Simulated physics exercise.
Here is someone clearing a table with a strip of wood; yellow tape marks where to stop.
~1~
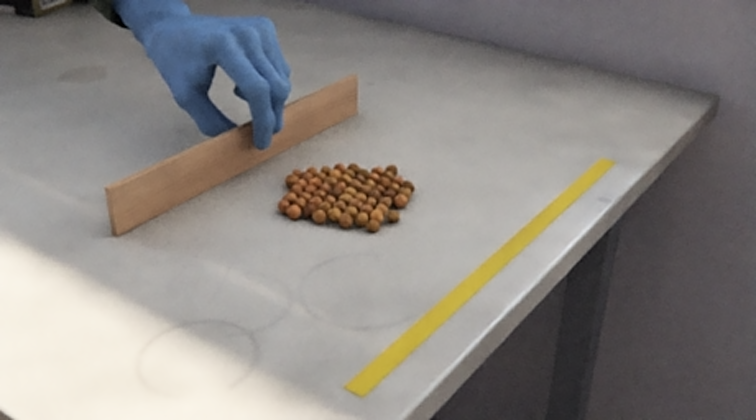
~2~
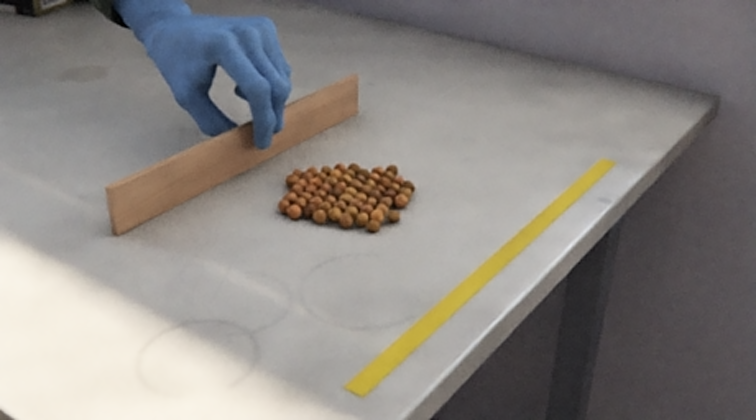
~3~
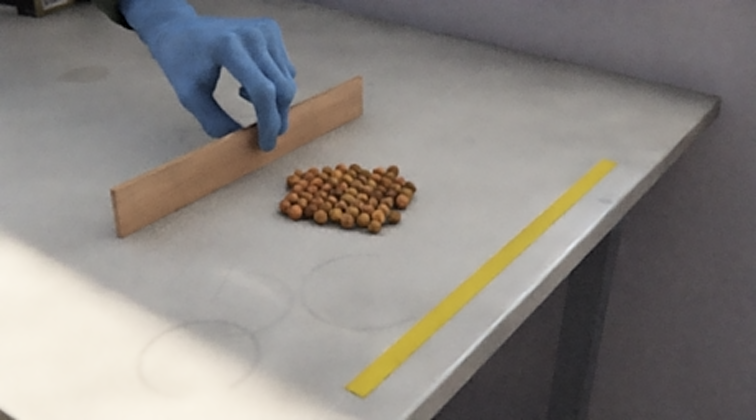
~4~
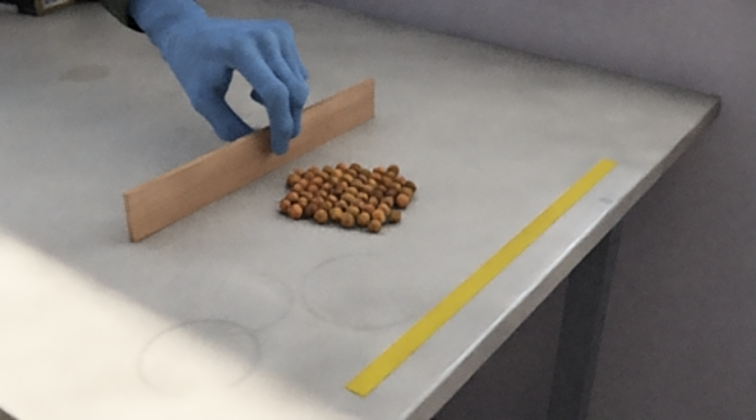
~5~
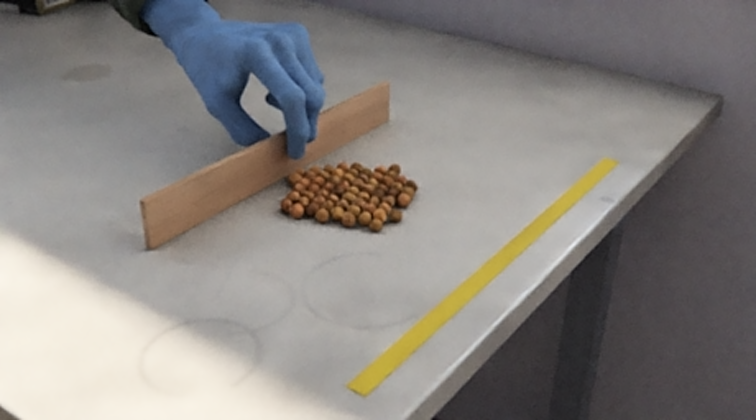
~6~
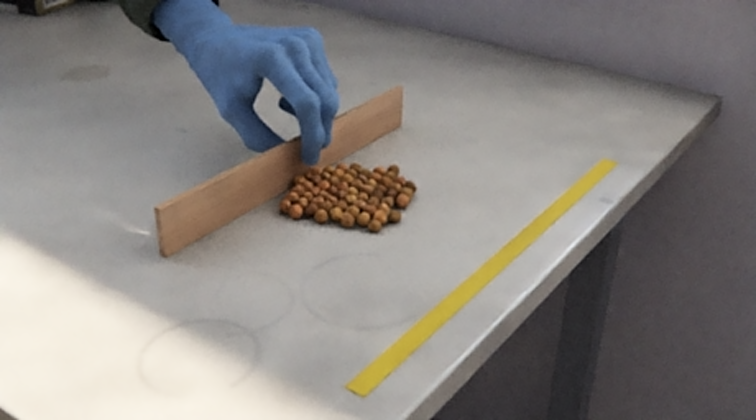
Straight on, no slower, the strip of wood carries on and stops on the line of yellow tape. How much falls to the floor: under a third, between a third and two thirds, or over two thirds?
Expected result: A middle part, one third to two thirds.
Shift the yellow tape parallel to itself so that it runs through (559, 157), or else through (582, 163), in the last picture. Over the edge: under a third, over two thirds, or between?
Below one third; below one third.
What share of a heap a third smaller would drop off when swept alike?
About 50 %.
Shortly afterwards, strip of wood still moving, near (404, 173); heap all on the table, its front near (458, 261).
Next, strip of wood stopped at the yellow tape; heap near a third over the edge.
Some moments later, strip of wood stopped at the yellow tape; heap near half over the edge.
In the end, strip of wood stopped at the yellow tape; heap near half over the edge.
